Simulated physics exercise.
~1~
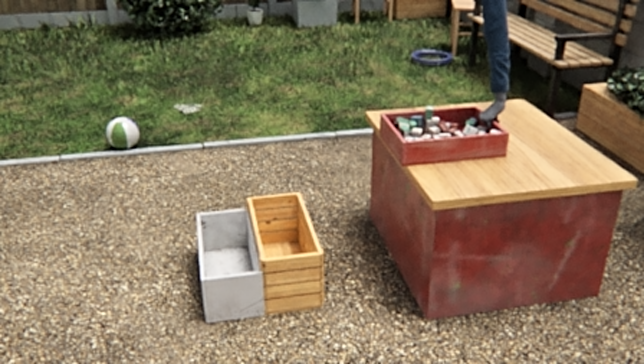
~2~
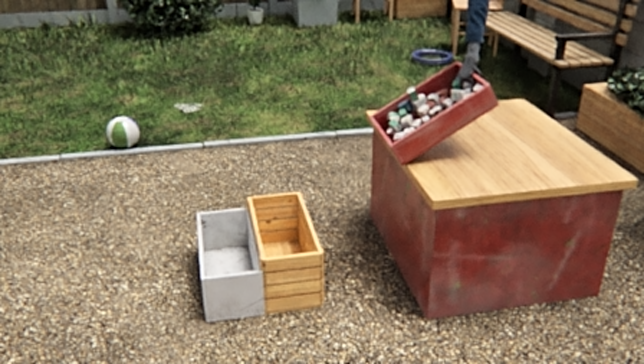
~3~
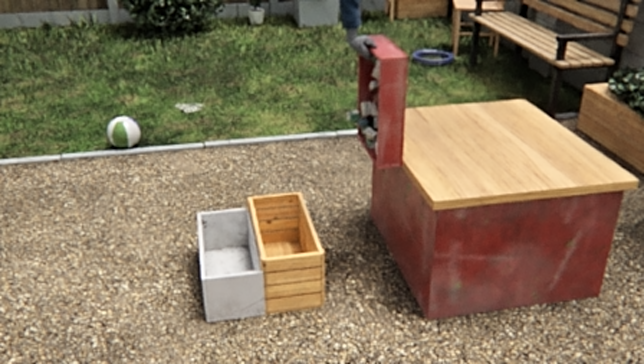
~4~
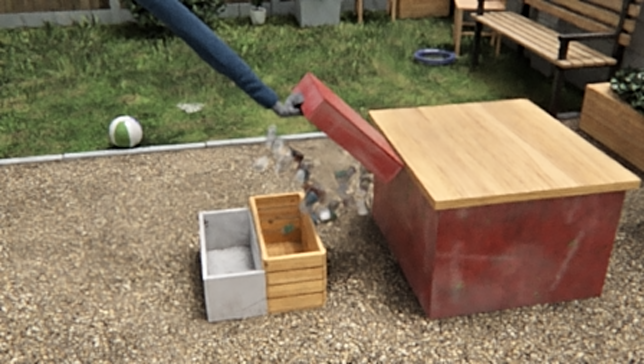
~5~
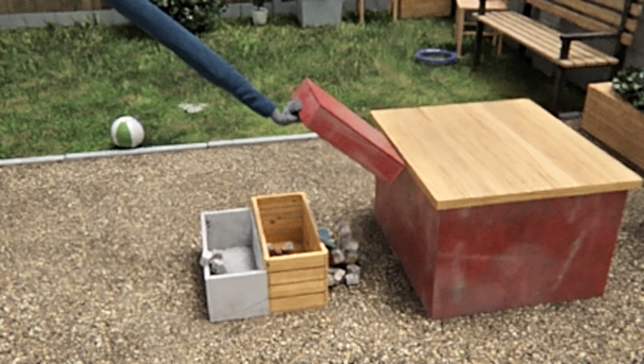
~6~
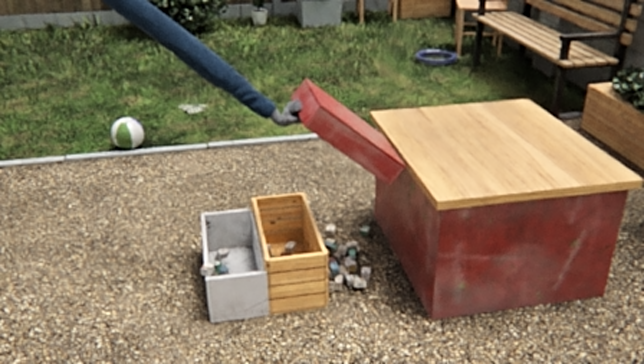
Red crate tipping over a bench edge in a gloved hand, spilling small pieces into two boxes and onto the gravel beside them.
